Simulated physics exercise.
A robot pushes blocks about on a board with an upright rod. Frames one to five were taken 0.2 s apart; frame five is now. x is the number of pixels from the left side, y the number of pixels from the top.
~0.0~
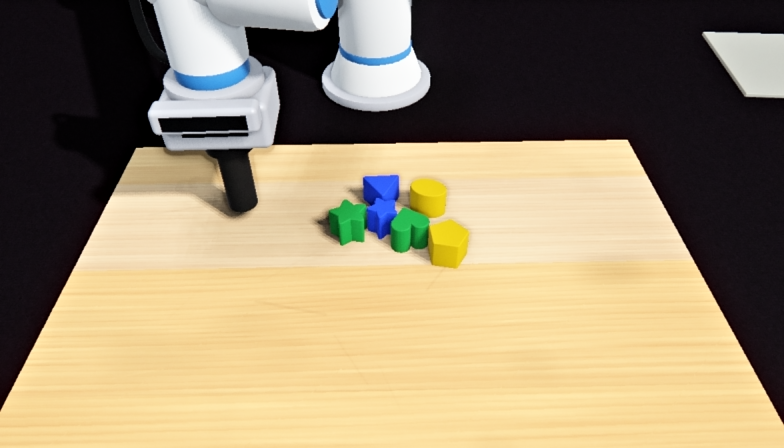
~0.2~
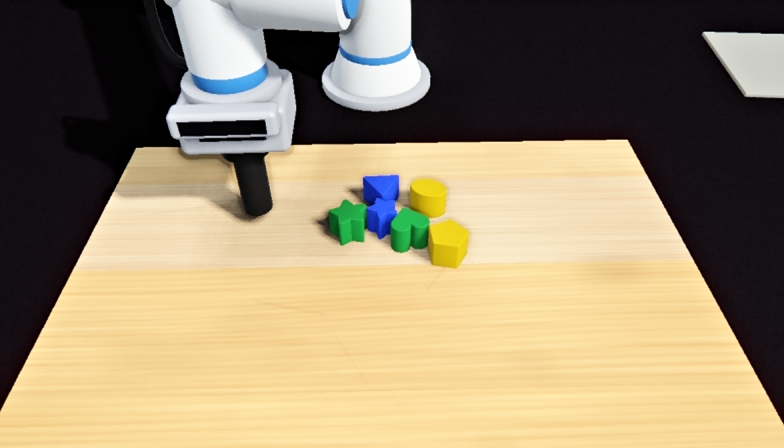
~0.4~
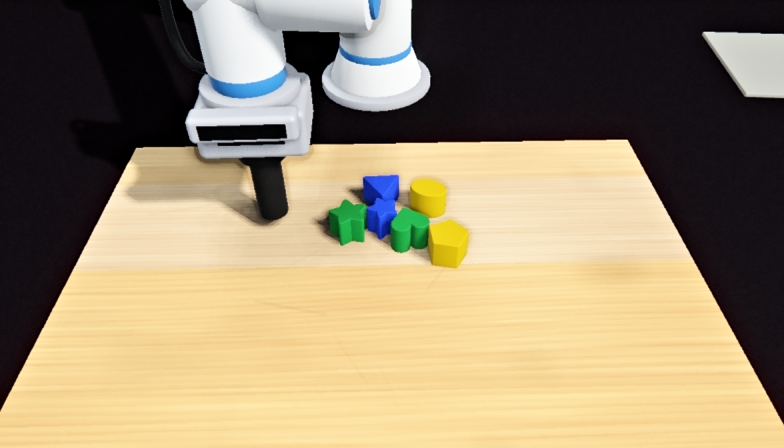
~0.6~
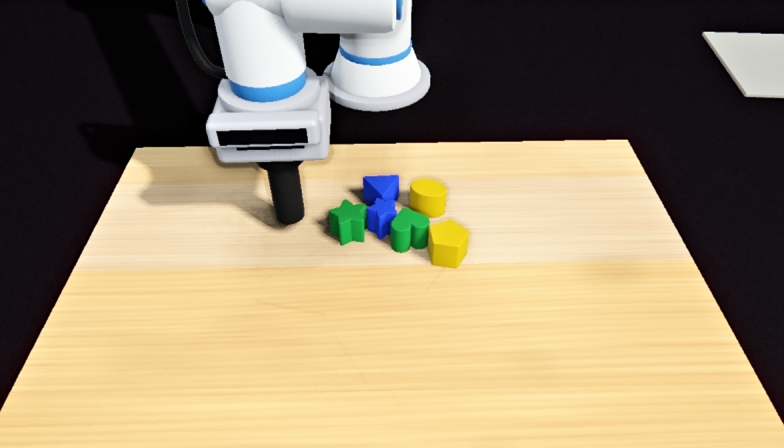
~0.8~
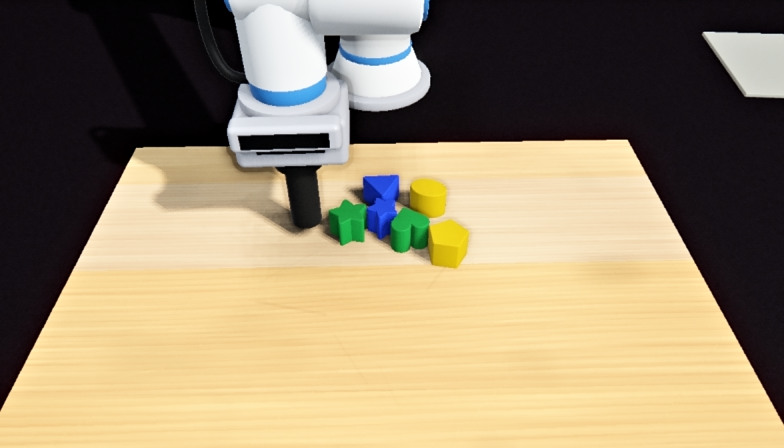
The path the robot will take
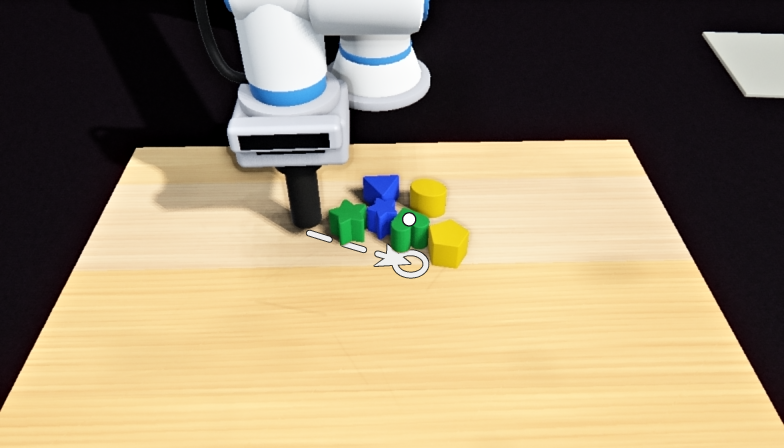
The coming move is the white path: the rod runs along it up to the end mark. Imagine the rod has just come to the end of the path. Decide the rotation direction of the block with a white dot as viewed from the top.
Viewed from above: Clockwise.
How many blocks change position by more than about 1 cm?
My count: 3 or more.
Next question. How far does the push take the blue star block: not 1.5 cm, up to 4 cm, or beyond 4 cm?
The answer is 1.5 to 4 cm.
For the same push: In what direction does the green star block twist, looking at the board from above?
It swings round anticlockwise.
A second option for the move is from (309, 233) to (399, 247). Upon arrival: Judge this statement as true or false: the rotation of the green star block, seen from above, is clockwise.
Answer: False.
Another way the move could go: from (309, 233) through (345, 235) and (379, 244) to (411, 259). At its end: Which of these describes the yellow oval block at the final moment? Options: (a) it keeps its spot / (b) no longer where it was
It's b.
Path on the board, from (309, 233) to (411, 264); the dot is on the green heart.
On the path given first. One third of the way, rod (341, 230); green star block (371, 209), turned 45° anticlockwise; blue star block (396, 201); green heart (413, 218), turned 20° clockwise.
Two thirds of the way, rod (375, 240); green star block (385, 212), turned 110° anticlockwise; blue star block (402, 195); green heart (424, 215), turned 25° clockwise; yellow pentagon (452, 234).
At the end, rod (411, 250); green star block (386, 212), turned 120° anticlockwise; blue star block (402, 195); green heart (424, 215), turned 25° clockwise; yellow pentagon (452, 234).
